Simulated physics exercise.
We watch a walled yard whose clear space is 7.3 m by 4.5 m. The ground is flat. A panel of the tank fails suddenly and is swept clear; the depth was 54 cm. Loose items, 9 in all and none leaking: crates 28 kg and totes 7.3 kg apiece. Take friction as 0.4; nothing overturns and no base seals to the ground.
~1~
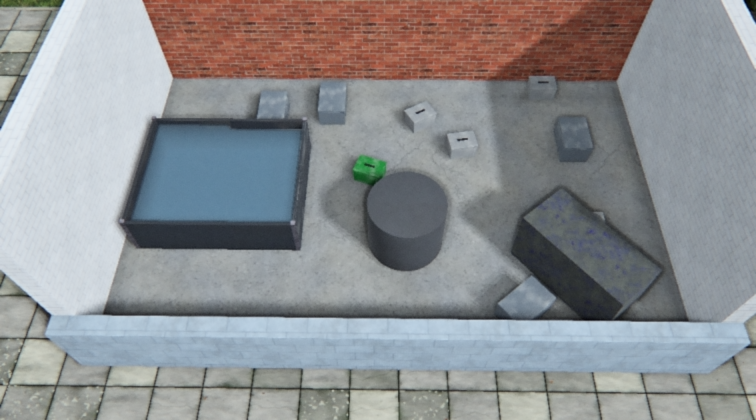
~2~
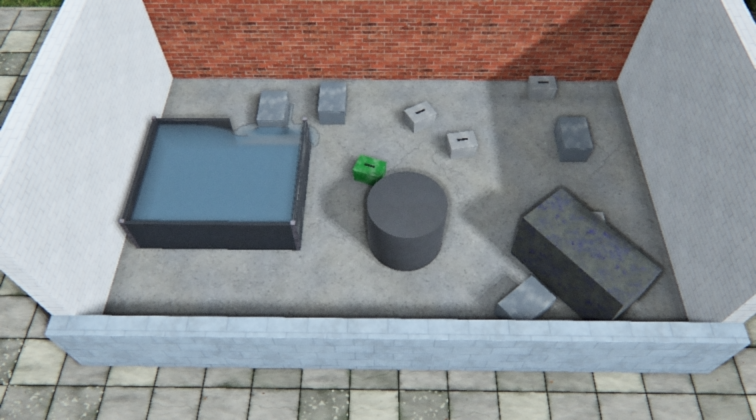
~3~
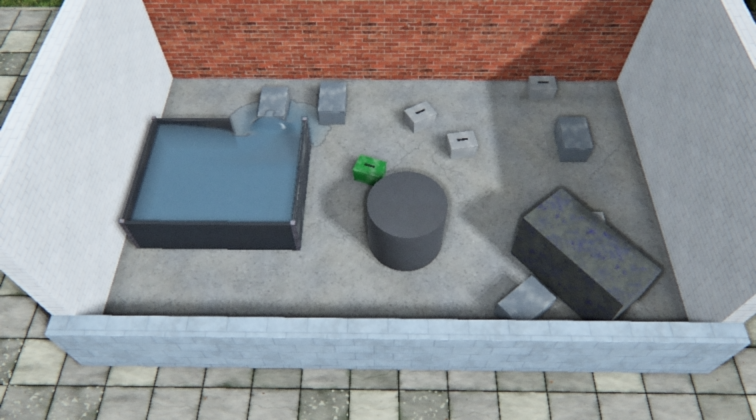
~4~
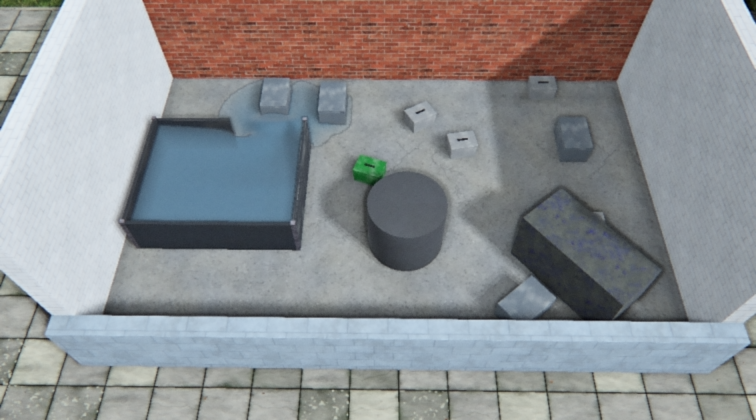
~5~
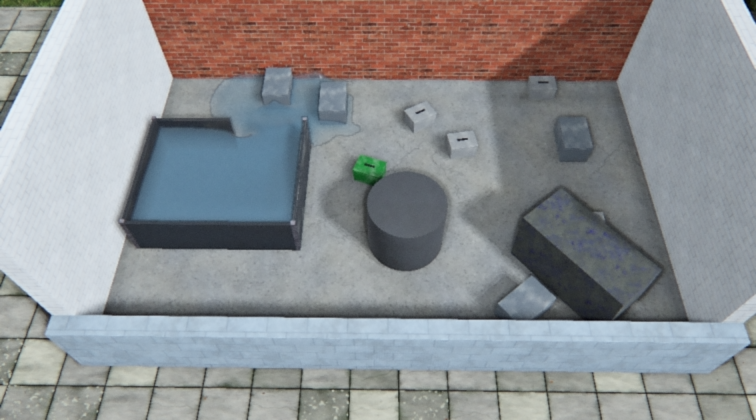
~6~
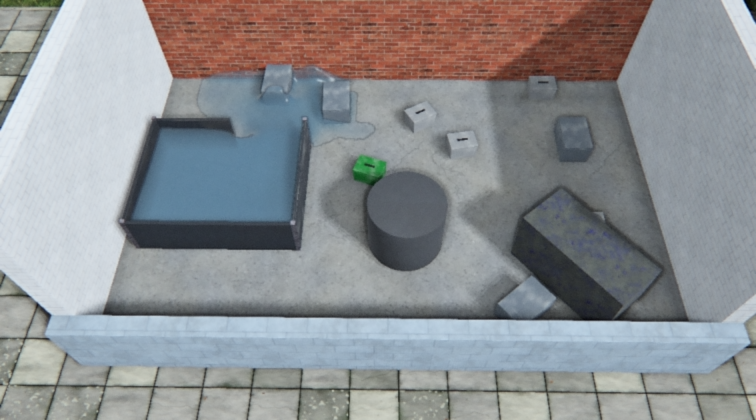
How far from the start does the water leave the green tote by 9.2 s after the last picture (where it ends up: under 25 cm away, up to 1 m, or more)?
Green tote holds its place.
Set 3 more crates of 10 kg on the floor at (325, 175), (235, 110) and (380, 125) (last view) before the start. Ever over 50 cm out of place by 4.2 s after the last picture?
In turn: Under, over, more.
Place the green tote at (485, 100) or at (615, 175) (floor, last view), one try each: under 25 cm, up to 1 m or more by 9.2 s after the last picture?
In turn: It travels far; it travels far.
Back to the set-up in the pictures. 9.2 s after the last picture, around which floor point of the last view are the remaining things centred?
Near (497, 208).
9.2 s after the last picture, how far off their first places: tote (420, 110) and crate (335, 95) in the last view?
In turn: 150 cm, 350 cm.
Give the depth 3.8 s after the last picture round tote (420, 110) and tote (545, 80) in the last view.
About 2 and 6 cm.
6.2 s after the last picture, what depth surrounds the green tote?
About 1 cm.
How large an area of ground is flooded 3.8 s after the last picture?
Some 23 m2.
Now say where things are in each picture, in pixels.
The first frame shows the green tote at (370, 166) rests on the ground; 3.5 m2 under water; 0 of 9 have shifted.
The second frame shows the green tote at (370, 166) rests on the ground; water covers 4.0 m2; 0 of 9 have shifted.
The third frame shows the green tote at (370, 166) rests on the ground; 4.6 m2 under water; 1 of 9 have shifted.
The fourth frame shows the green tote at (370, 166) rests on the ground; 5.3 m2 under water; 1 of 9 have shifted.
The fifth frame shows the green tote at (370, 166) rests on the ground; 5.8 m2 under water; 1 of 9 have shifted.
The sixth frame shows the green tote at (370, 166) rests on the ground; water covers 6.2 m2; 2 of 9 have shifted.
Then, 1.2 s after the last picture the green tote is near (370, 166), 0.0 m from its start, aground; 1 afloat.
Then, 3.8 s after the last picture the green tote is near (370, 166), 0.0 m from its start, aground; 1 afloat.
Then, 6.2 s after the last picture the green tote is near (370, 166), 0.0 m from its start, aground; 2 afloat.
Then, 9.2 s after the last picture the green tote is near (370, 166), 0.0 m from its start, aground; 2 afloat.
